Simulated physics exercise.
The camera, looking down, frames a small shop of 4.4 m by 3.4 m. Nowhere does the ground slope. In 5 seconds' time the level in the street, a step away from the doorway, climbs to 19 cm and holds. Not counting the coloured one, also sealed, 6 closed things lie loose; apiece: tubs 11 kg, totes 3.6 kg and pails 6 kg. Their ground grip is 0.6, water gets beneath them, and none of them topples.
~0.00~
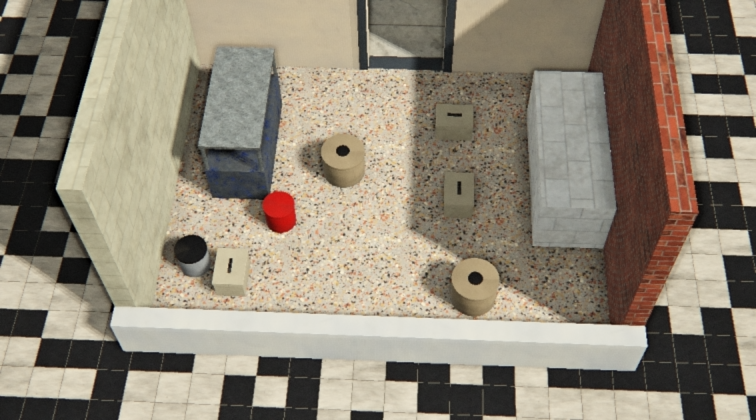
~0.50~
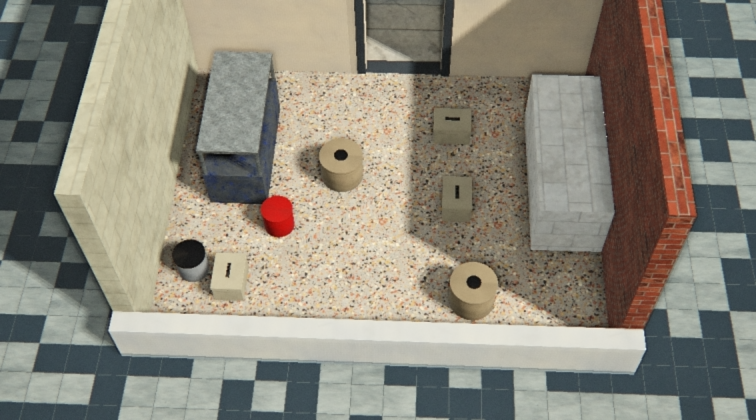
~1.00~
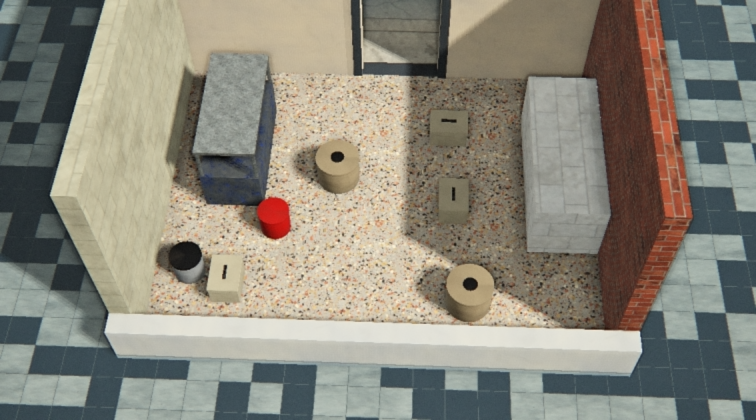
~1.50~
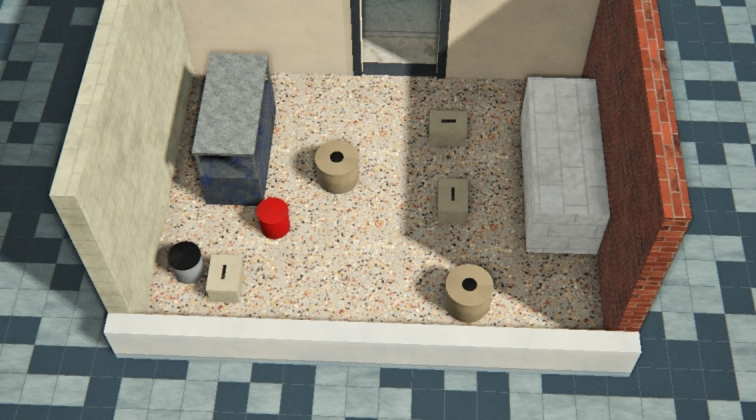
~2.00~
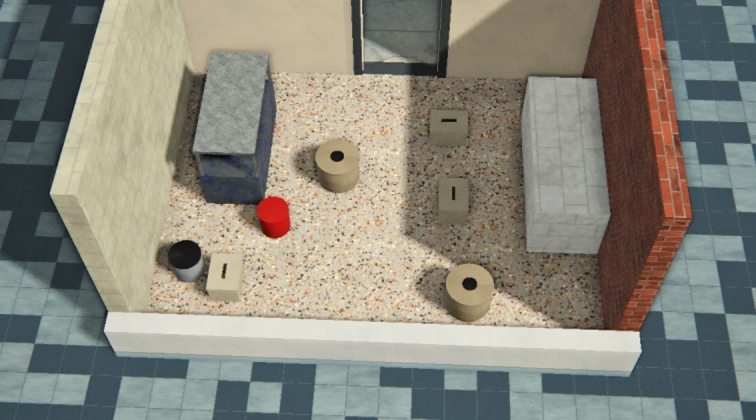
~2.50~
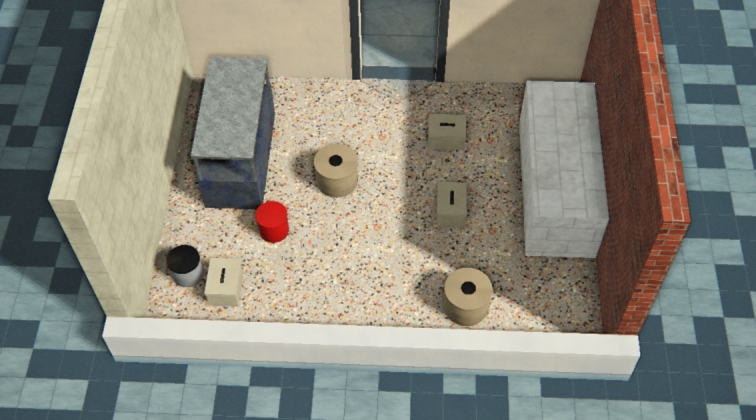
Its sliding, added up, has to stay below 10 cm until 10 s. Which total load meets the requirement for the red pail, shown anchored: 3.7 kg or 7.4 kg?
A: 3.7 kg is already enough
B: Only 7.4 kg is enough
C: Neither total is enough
B.
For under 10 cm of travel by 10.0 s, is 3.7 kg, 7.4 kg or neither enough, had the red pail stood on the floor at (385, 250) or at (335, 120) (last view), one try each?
Trial 1 - only the upper mass works; trial 2 - only the upper mass works.
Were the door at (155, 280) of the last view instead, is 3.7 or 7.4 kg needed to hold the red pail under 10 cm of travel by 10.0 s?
Result: Nothing offered works.
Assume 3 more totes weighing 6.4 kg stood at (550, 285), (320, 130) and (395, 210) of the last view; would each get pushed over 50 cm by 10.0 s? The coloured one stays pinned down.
In the order given, within the mark, then within the mark, and last beyond the mark.
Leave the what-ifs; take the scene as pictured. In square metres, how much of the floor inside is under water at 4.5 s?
Roughly 4.0 m2.
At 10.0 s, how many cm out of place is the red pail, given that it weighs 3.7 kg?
I'd put it at about 50 cm.
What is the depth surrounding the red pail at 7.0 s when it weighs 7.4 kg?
Something like 3 centimetres.
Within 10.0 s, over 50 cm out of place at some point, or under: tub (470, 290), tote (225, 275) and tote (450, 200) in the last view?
In order: Within the mark, within the mark, above the mark.
After 3.5 s the red pail would be 0 cm from its start with 3.7 kg and 0 cm from its start with 7.4 kg; 0 cm of water round it then.
After 4.5 s the red pail would be 0 cm from its start with 3.7 kg and 0 cm from its start with 7.4 kg; 0 cm of water round it then.
After 7.0 s the red pail would be 3 cm from its start with 3.7 kg and 0 cm from its start with 7.4 kg; 3 cm of water round it then.
After 10.0 s the red pail would be 49 cm from its start with 3.7 kg and 0 cm from its start with 7.4 kg; 5 cm of water round it then.
